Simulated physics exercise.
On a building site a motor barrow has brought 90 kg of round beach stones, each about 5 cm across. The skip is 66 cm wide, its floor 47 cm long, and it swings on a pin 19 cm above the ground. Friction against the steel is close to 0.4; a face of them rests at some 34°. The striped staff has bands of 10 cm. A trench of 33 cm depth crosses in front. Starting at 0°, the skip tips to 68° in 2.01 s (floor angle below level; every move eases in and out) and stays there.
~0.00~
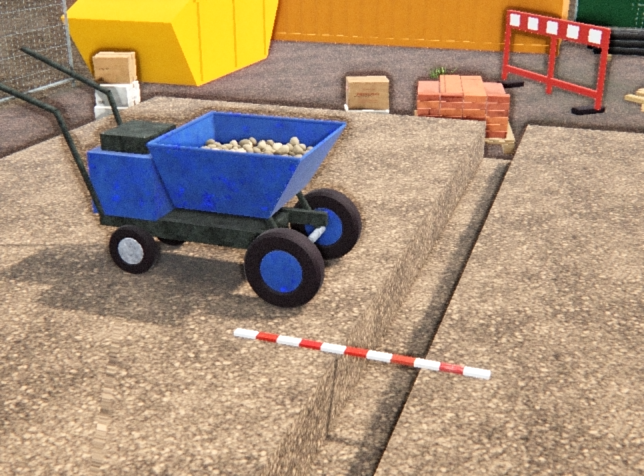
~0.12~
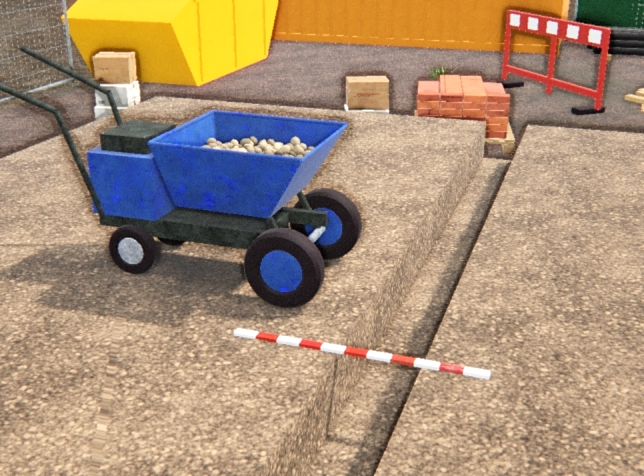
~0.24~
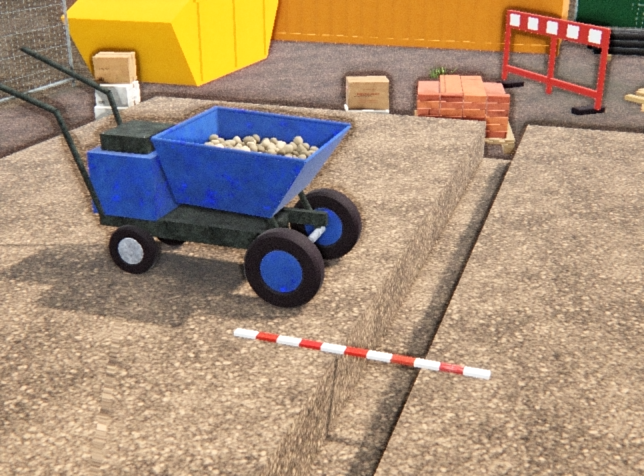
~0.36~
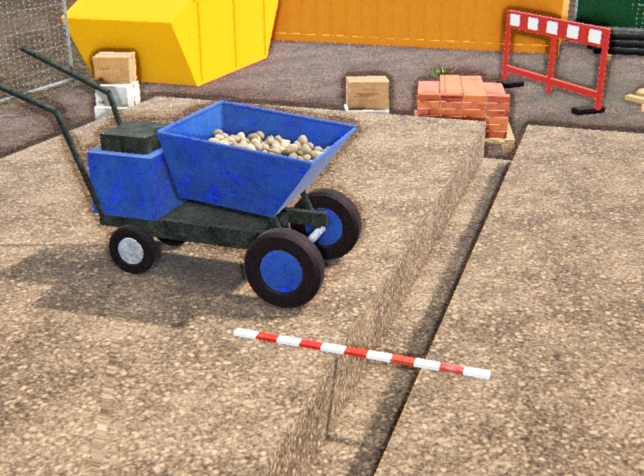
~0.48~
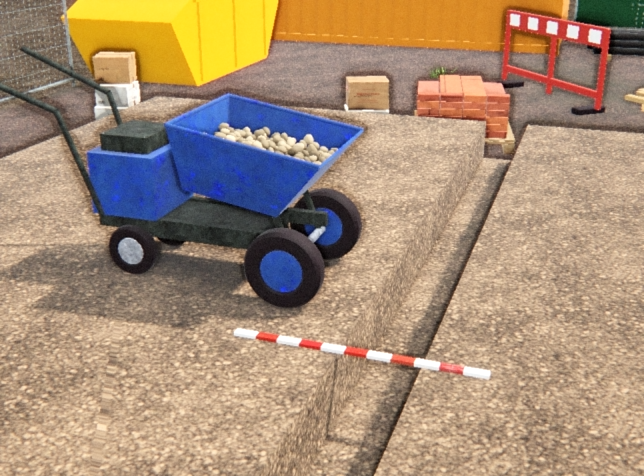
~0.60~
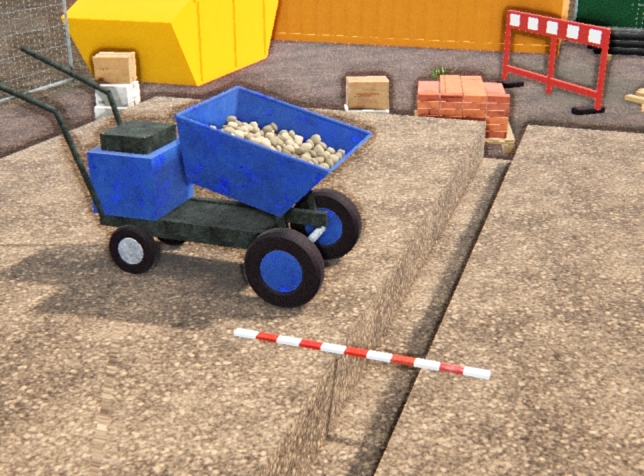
The footage shows a blue motor barrow loaded with round stones standing beside a narrow trench and a red-and-white striped staff; its skip starts nearly level, then gradually tilts forward to the right, its rear rising while the wheels stay still.
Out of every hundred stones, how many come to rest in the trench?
Some 70 per cent of it.
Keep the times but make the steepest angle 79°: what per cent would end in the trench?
In that case some 60 per cent.
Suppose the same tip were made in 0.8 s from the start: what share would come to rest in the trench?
It would be near 50 per cent.
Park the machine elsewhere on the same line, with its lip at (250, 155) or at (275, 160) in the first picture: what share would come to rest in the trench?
Near 100 per cent from the first place, 95 from the second.
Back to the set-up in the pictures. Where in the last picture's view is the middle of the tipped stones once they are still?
Near (433, 343).
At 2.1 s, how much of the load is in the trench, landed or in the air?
Some 20 per cent.
After 1.5 s the floor is at 57°; 100 % in the skip; the foremost stones are at (399, 224).
After 2.1 s the floor is at 68°; 61 % in the skip, 21 % in the trench, 19 % past the trench; the foremost stones are at (517, 308).
After 2.5 s the floor is at 68°; 39 % in the skip, 32 % in the trench, 29 % past the trench; the foremost stones are at (579, 317).
After 4.4 s the floor is at 68°; 1 % in the skip, 70 % in the trench, 29 % past the trench; the foremost stones are at (623, 321).
